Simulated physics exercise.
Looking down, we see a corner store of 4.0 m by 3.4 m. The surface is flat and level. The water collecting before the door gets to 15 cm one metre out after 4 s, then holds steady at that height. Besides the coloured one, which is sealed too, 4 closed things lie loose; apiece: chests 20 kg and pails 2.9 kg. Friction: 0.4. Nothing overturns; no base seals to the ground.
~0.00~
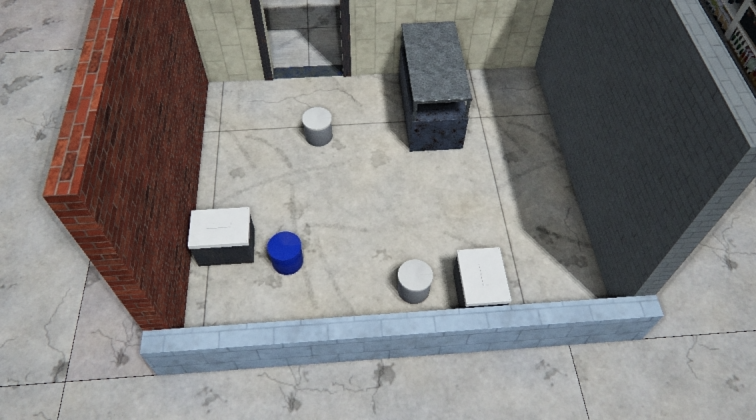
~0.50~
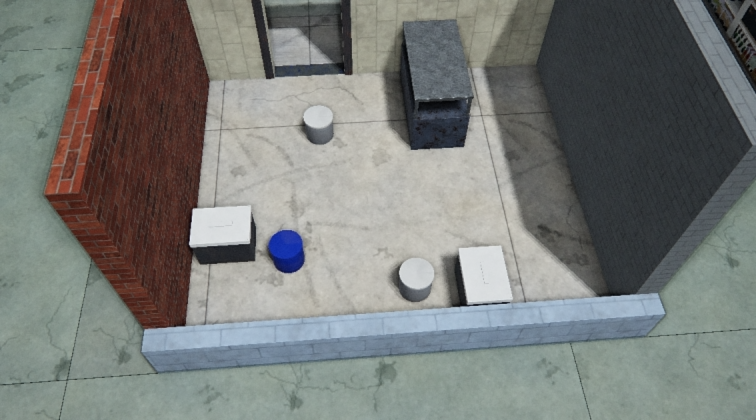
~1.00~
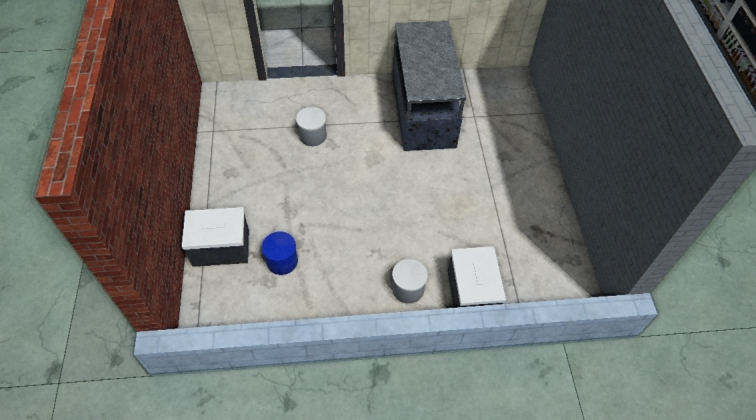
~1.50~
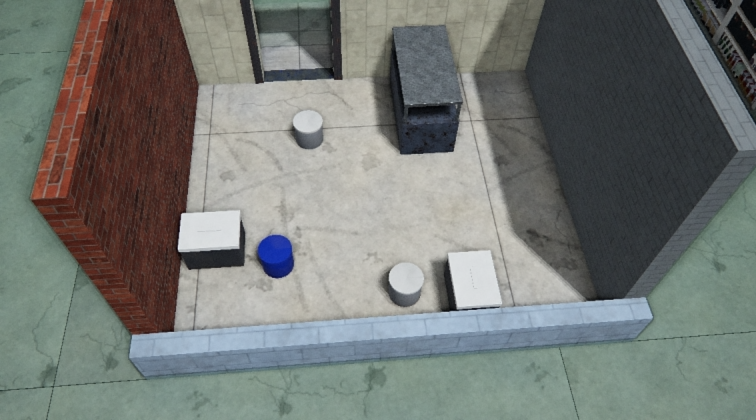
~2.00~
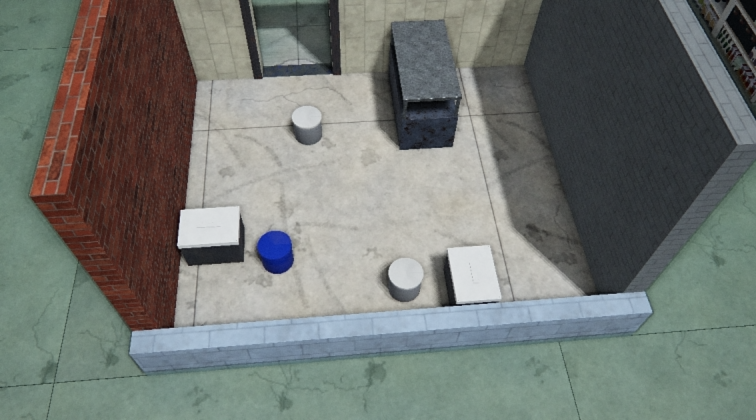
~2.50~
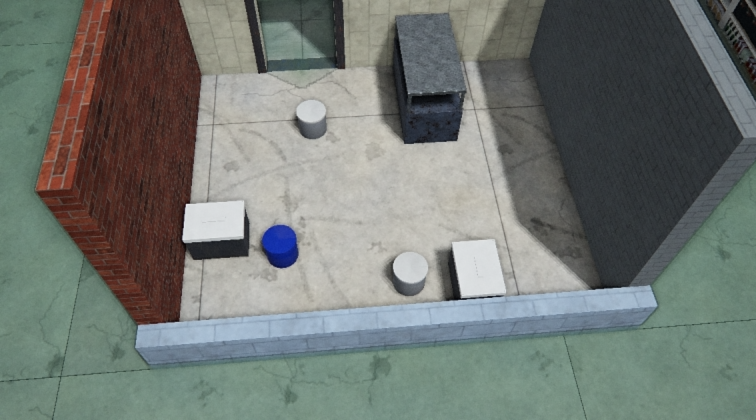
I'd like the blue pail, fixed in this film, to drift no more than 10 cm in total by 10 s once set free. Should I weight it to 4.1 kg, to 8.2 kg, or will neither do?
Go for 8.2 kg.
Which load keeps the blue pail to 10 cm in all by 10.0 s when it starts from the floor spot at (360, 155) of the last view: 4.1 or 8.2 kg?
Just the heavier works.
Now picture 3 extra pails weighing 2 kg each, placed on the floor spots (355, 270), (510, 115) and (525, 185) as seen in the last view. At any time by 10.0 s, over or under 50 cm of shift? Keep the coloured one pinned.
Spot one crosses the limit, spot two stays inside, spot three stays inside.
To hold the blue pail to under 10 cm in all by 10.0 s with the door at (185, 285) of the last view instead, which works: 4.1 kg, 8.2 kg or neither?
Outcome - the heavier pick is required.
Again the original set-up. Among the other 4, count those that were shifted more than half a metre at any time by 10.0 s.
I make it 1.
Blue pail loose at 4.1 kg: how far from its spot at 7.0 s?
Shift: About 40 cm.
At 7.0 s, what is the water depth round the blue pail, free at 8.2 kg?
Roughly 3 cm.
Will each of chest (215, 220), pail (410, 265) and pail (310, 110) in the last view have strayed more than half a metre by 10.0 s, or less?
In order, the three come out beneath, beneath and above.
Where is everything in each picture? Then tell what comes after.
In the first frame, the blue pail at (284, 246) rests on the ground; 0.0 m2 under water; 0 of 5 have shifted.
In the second frame, the blue pail at (286, 244), on the bottom; 0.0 m2 under water; 0 of 5 have shifted.
In the third frame, the blue pail at (279, 246), on the bottom; water covers 0.0 m2; 0 of 5 have shifted.
In the fourth frame, the blue pail at (275, 249) rests on the ground; water covers 0.0 m2; 0 of 5 have shifted.
In the fifth frame, the blue pail at (275, 245), on the bottom; water covers 0.0 m2; 0 of 5 have shifted.
In the sixth frame, the blue pail at (279, 239) rests on the ground; water covers 0.1 m2; 0 of 5 have shifted.
After 3.5 s the blue pail would be 0 cm from its start with 4.1 kg and 0 cm from its start with 8.2 kg; 0 cm of water round it then.
After 4.5 s the blue pail would be 0 cm from its start with 4.1 kg and 0 cm from its start with 8.2 kg; 0 cm of water round it then.
After 7.0 s the blue pail would be 37 cm from its start with 4.1 kg and 0 cm from its start with 8.2 kg; 3 cm of water round it then.
After 10.0 s the blue pail would be 55 cm from its start with 4.1 kg and 0 cm from its start with 8.2 kg; 5 cm of water round it then.
